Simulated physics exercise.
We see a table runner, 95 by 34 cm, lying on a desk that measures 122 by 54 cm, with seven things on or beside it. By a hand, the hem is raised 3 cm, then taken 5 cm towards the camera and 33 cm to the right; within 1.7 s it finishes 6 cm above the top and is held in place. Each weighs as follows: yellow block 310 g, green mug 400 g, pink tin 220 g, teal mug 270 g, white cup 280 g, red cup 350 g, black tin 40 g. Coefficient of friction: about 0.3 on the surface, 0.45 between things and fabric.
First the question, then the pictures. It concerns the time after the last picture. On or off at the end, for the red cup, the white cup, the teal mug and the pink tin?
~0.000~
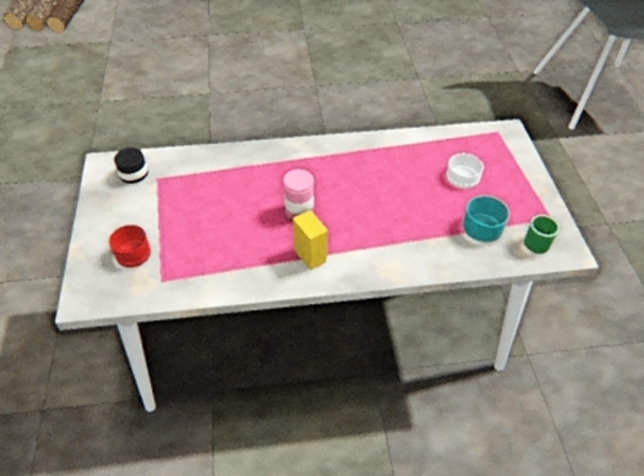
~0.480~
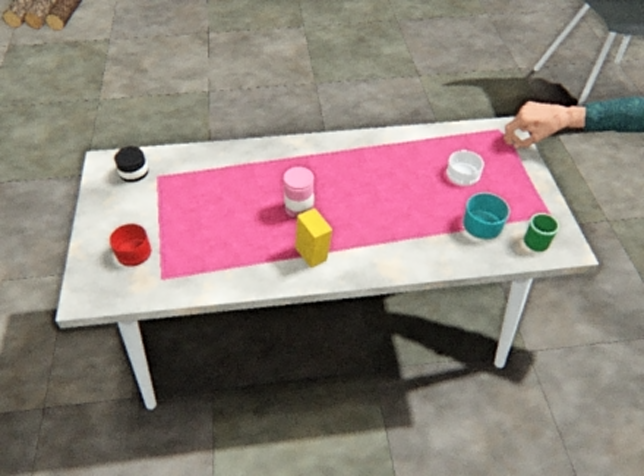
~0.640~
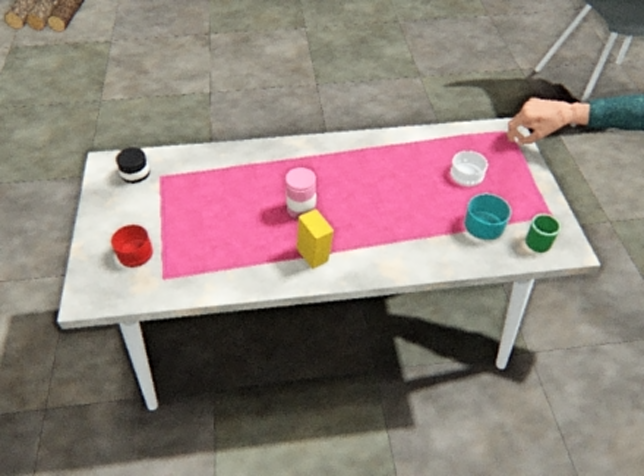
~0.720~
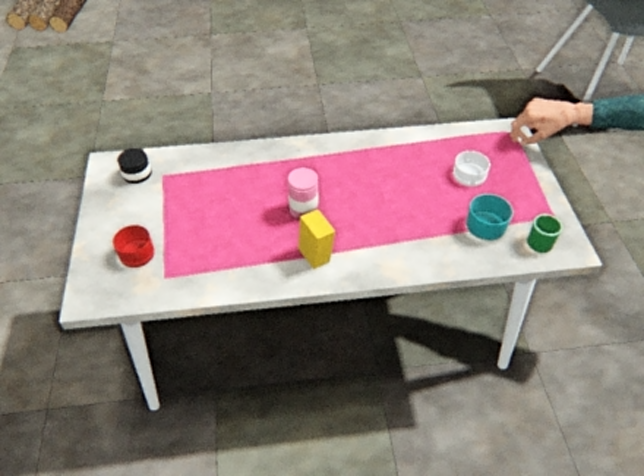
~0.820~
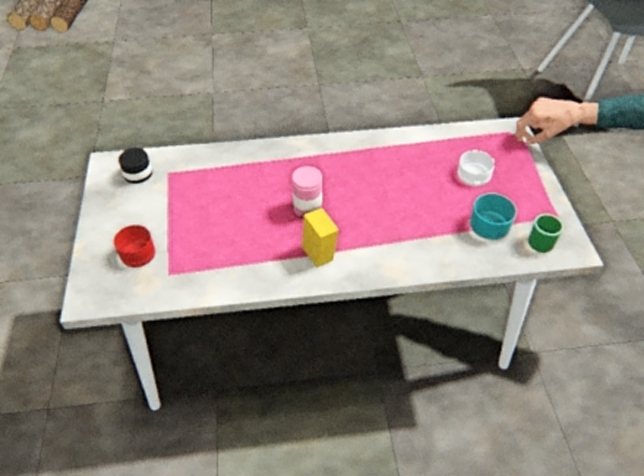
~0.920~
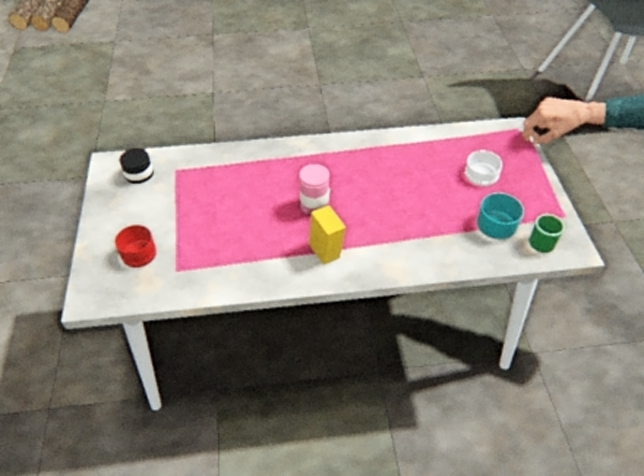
Red cup on, white cup off, teal mug off, pink tin on.
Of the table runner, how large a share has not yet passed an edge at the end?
Some 60 in a hundred.
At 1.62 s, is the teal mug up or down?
At that moment: Teal mug not yet down.
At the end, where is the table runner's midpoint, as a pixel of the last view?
The midpoint is close to pixel (504, 153).
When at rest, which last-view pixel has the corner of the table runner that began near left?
(349, 229) or thereabouts.
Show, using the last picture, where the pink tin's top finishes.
(469, 133).
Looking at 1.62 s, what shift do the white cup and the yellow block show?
The white cup sits around 20 centimetres from its start, the yellow block around 20 centimetres.
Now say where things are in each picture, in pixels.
In the first picture, red cup (127, 238); white cup (466, 165); teal mug (488, 211); pink tin (298, 179); table runner corners (161, 282) (157, 179) (498, 132).
In the second picture, yellow block (313, 222); table runner corners (161, 280) (157, 176); grip (512, 144).
In the third picture, white cup (470, 162); table runner corners (163, 280) (159, 176); grip (515, 141).
In the fourth picture, table runner corners (164, 279) (162, 176); grip (518, 141).
In the fifth picture, white cup (477, 162); teal mug (495, 208); yellow block (319, 222); table runner corners (168, 276) (167, 173); grip (523, 140).
In the sixth picture, red cup (133, 238); white cup (485, 162); teal mug (502, 208); pink tin (314, 174); table runner corners (176, 272) (175, 170); grip (530, 140).
At 1.3 s, 95 % of the table runner is still over the top; white cup 12 cm off its start, pink tin 11 cm off its start, teal mug 8 cm off its start.
At 1.6 s, 80 % of the table runner is still over the top; white cup 22 cm off its start, pink tin 22 cm off its start, teal mug 16 cm off its start.
At 2.0 s, 70 % of the table runner is still over the top; pink tin 32 cm off its start at (418, 139), white cup 31 cm off its start at (588, 165), teal mug 26 cm off its start at (591, 205).
At 2.3 s, 65 % of the table runner is still over the top; teal mug over the edge, pink tin 43 cm off its start, white cup over the edge.
At 3.9 s, 60 % of the table runner is still over the top; white cup over the edge, teal mug over the edge, pink tin 45 cm off its start at (469, 133), red cup 0 cm off its start at (134, 238).
